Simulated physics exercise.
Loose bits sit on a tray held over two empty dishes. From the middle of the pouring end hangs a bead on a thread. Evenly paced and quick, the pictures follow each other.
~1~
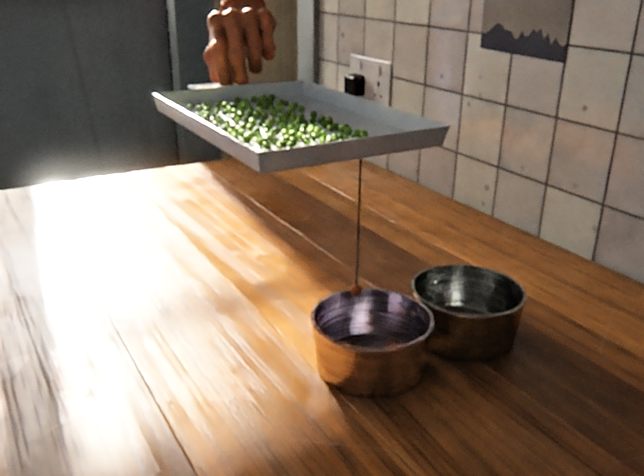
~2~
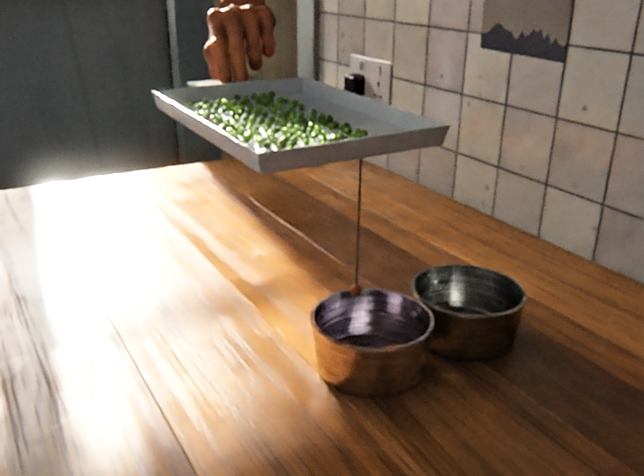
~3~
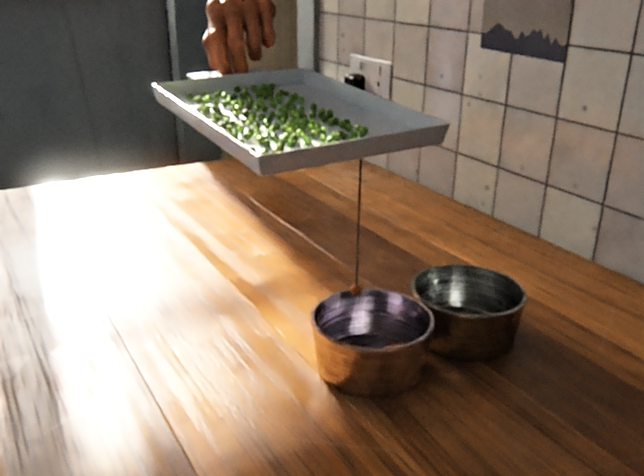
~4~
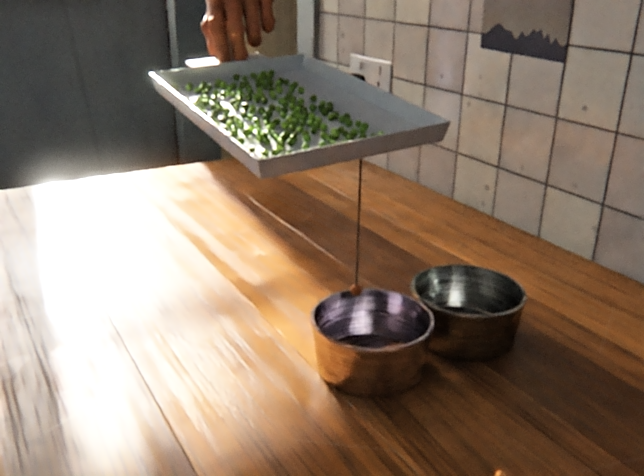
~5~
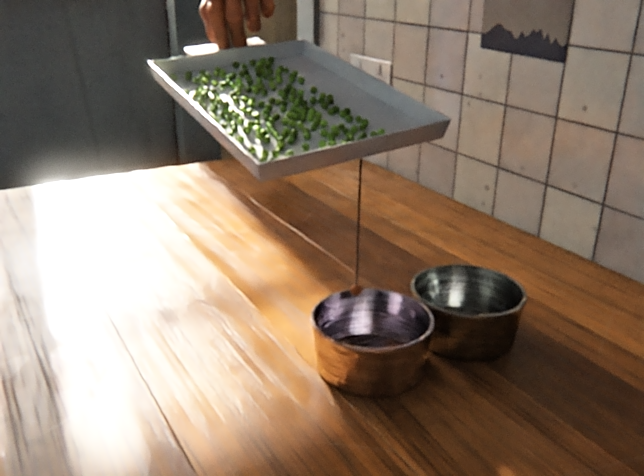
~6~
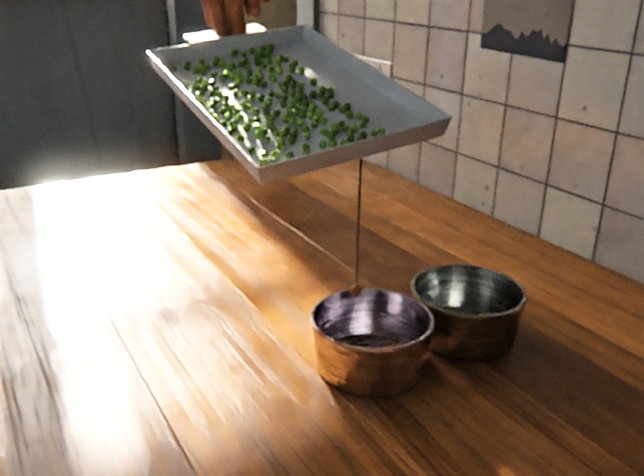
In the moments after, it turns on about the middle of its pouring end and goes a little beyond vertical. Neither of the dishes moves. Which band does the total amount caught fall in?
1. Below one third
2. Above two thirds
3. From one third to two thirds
1, below one third.
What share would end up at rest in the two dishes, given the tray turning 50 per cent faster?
Roughly 0 percent, give or take.
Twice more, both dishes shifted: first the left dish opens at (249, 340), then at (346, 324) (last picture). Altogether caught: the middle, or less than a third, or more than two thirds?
First: Over two thirds; second: Under a third.
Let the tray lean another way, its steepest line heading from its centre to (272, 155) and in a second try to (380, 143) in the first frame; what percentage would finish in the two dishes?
I'd expect around 0 in a hundred first and around 90 in a hundred second.
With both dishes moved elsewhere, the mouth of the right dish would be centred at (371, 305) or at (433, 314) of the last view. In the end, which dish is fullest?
First place: The left-hand one. Second place: The left-hand one.
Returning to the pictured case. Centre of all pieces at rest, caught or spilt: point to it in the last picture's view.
Somewhere around (272, 408) in the final view.
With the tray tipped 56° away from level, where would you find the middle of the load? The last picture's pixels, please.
Check around (276, 155) in the last picture.
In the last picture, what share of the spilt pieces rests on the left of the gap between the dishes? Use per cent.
I'd guess close to 100 %.
Soon after the last picture, tray tipped steeply; nearly all on the tray; a stray few outside both; a small part in the air.
A little later, tray tipped right over; about two thirds on the tray; a stray few in the left dish; about a quarter outside both; a small part in the air.
Later still, tray tipped past a quarter turn; a stray few in the left dish; nearly all outside both.
At rest, tray tipped past a quarter turn; a stray few in the left dish; none in the right dish; nearly all outside both.
